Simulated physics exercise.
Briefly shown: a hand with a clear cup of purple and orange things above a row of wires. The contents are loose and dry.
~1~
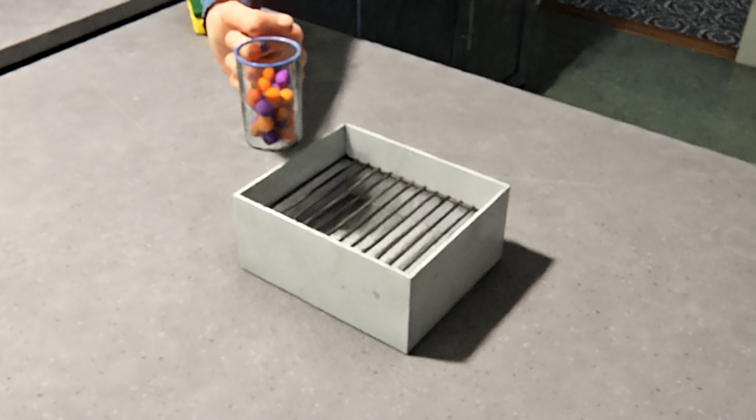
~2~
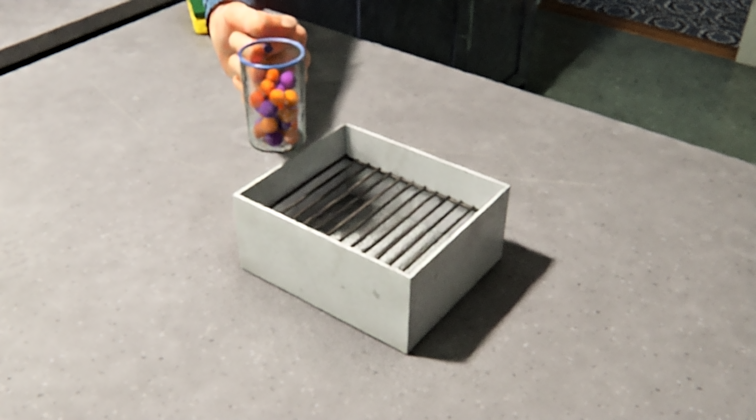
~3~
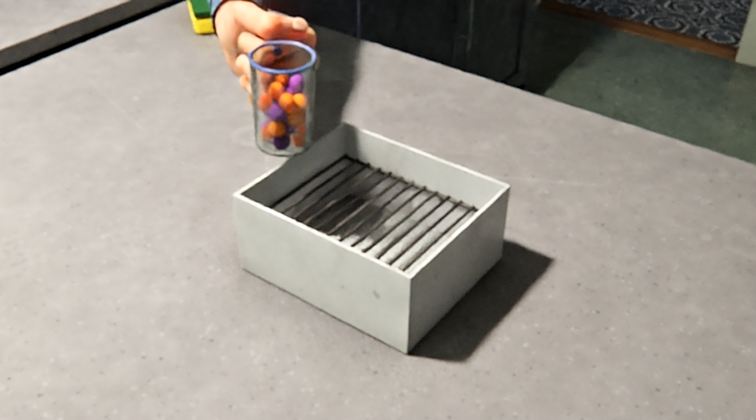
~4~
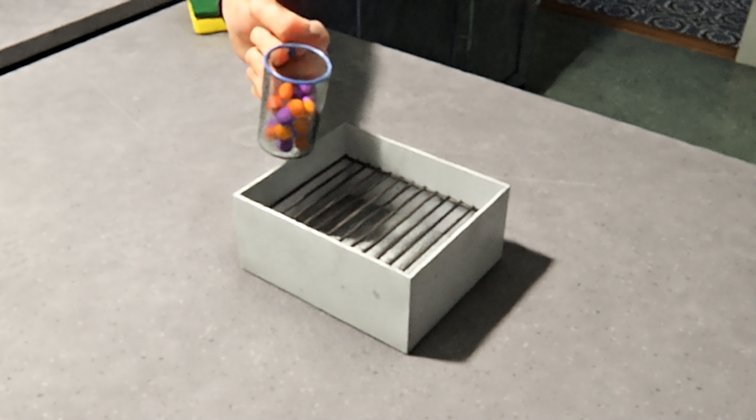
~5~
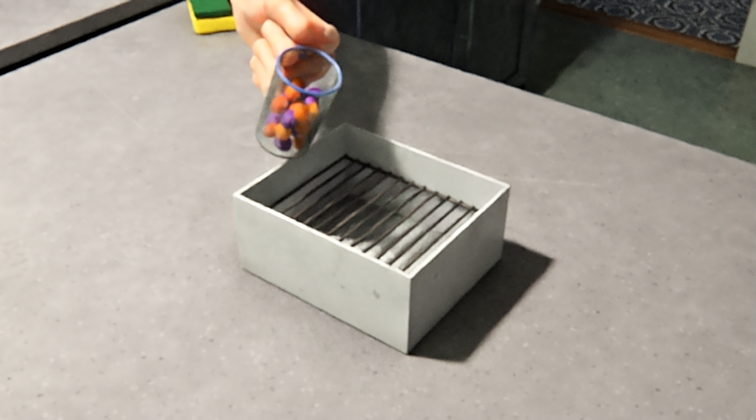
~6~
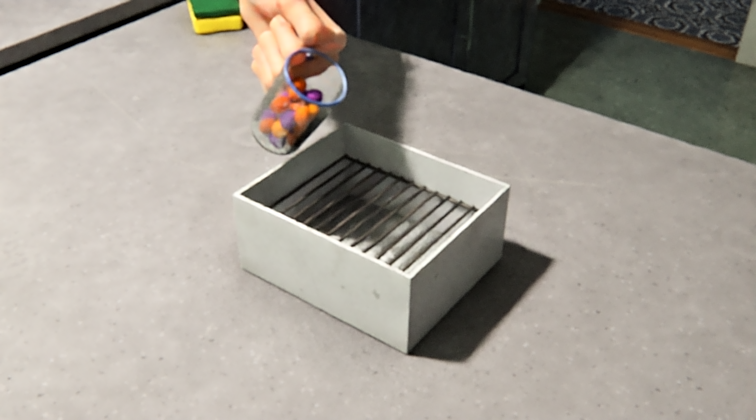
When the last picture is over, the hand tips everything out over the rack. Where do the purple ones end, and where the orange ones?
Color purple: Kept on top. Orange: Kept on top.
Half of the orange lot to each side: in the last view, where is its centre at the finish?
Its middle ends up around (361, 197) in the last picture.
Then, 0.51 s past the last view, purple ones, all in the cup; orange ones, all in the cup.
Then, 0.95 s past the last view, purple ones, all in the cup; orange ones, most in the cup, about a quarter on or over the wires.
Then, 1.33 s past the last view, purple ones, all on or over the wires; orange ones, all on or over the wires.
Finally, purple ones, all on the wires, none under the rack; orange ones, all on the wires, none under the rack.
